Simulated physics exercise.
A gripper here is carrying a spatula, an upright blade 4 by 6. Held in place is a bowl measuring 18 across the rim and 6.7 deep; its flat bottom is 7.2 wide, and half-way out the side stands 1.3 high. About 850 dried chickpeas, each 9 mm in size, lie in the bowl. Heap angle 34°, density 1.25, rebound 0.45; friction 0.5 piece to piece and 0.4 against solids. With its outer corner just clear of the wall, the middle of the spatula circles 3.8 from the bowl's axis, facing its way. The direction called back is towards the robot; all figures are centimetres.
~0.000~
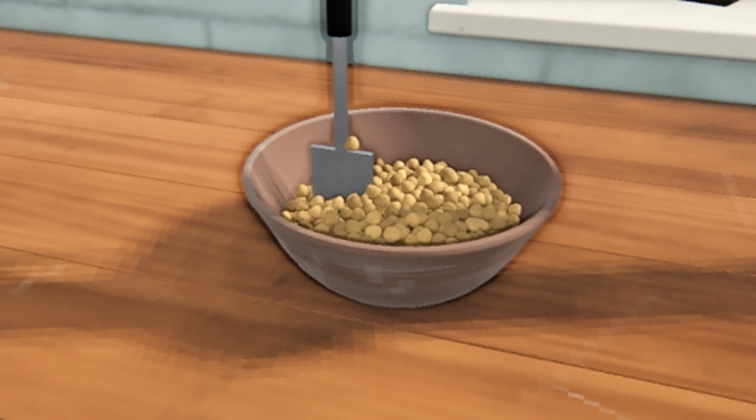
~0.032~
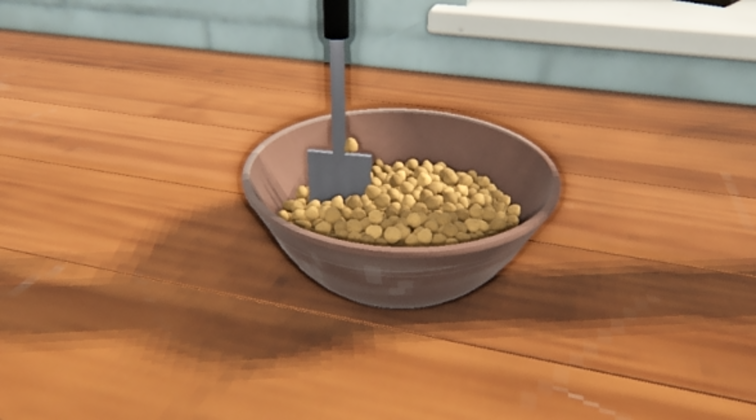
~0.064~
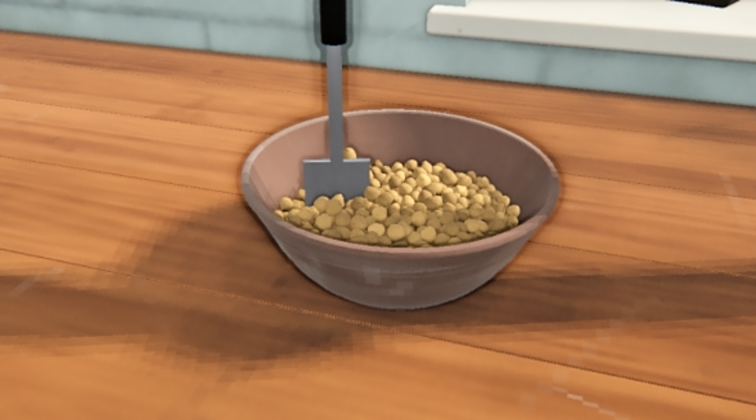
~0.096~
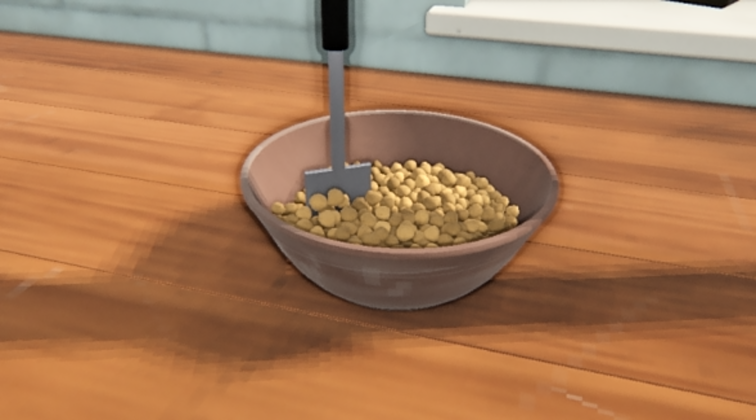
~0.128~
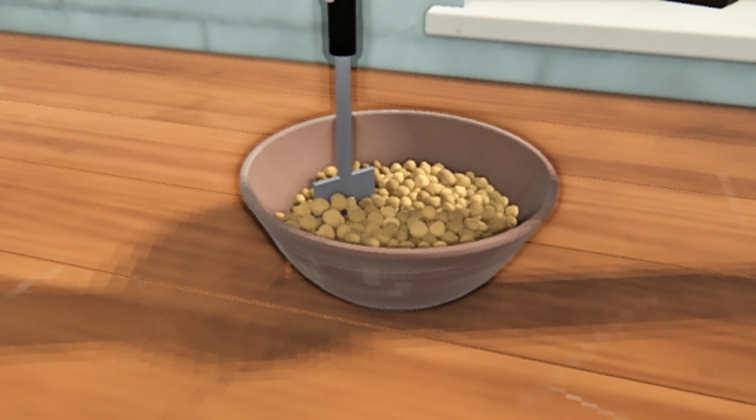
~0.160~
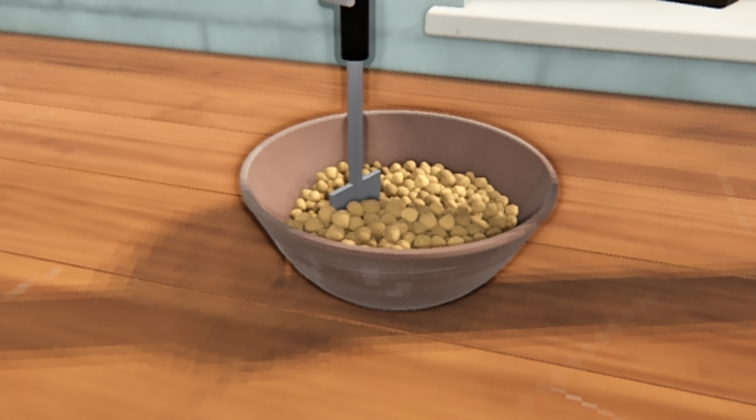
A spatula dips into a bowl of chickpeas and turns, shifting slightly left, then right.
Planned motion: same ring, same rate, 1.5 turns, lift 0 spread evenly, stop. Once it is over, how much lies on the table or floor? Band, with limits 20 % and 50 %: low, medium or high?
Low.
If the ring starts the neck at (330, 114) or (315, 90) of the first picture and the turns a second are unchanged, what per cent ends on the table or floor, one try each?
Near 15 per cent and near 15 per cent, in that order.
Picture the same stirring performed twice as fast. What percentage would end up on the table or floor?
35 per cent.
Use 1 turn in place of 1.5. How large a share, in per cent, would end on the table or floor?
About 5 per cent.
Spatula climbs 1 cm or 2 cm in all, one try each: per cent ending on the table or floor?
Near 5 in a hundred, then near 5 in a hundred.
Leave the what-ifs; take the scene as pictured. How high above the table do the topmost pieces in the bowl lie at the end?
7.5 cm or so.
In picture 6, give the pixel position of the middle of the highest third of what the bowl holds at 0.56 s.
About (402, 150).
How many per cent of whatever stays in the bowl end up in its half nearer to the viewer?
Roughly 35 percent of it.
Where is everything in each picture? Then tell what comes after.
The first picture shows spatula neck at (341, 127), 0° round; upper third of the load around (404, 209), from x 285 to 515, top at y 145; 850 in the bowl.
The second picture shows spatula neck at (339, 130), 6° round; upper third of the load around (402, 210), from x 280 to 515, top at y 145.
The third picture shows spatula neck at (336, 137), 21° round; upper third of the load around (396, 214), from x 275 to 515, top at y 155.
The fourth picture shows spatula neck at (338, 144), 36° round; upper third of the load around (394, 218), from x 280 to 510, top at y 165.
The fifth picture shows spatula neck at (344, 151), 51° round; upper third of the load around (395, 222), from x 280 to 510, top at y 165.
The sixth picture shows spatula neck at (356, 157), 66° round; upper third of the load around (407, 224), from x 290 to 510, top at y 165; 850 in the bowl.
By 0.56 s, 252° round, highest piece 9 above the table; 828 in the bowl, 13 on the table or floor, 9 in flight or on the tool.
By 0.96 s, 78° round, highest piece 9 above the table; 804 in the bowl, 41 on the table or floor, 5 in flight or on the tool.
By 1.35 s, 180° round, highest piece 7 above the table; 785 in the bowl, 65 on the table or floor.
By 2.05 s, 180° round, highest piece 7 above the table; 785 in the bowl, 65 on the table or floor.
Final count, 785 in the bowl, 65 on the table or floor. That is 8 % on the table or floor.
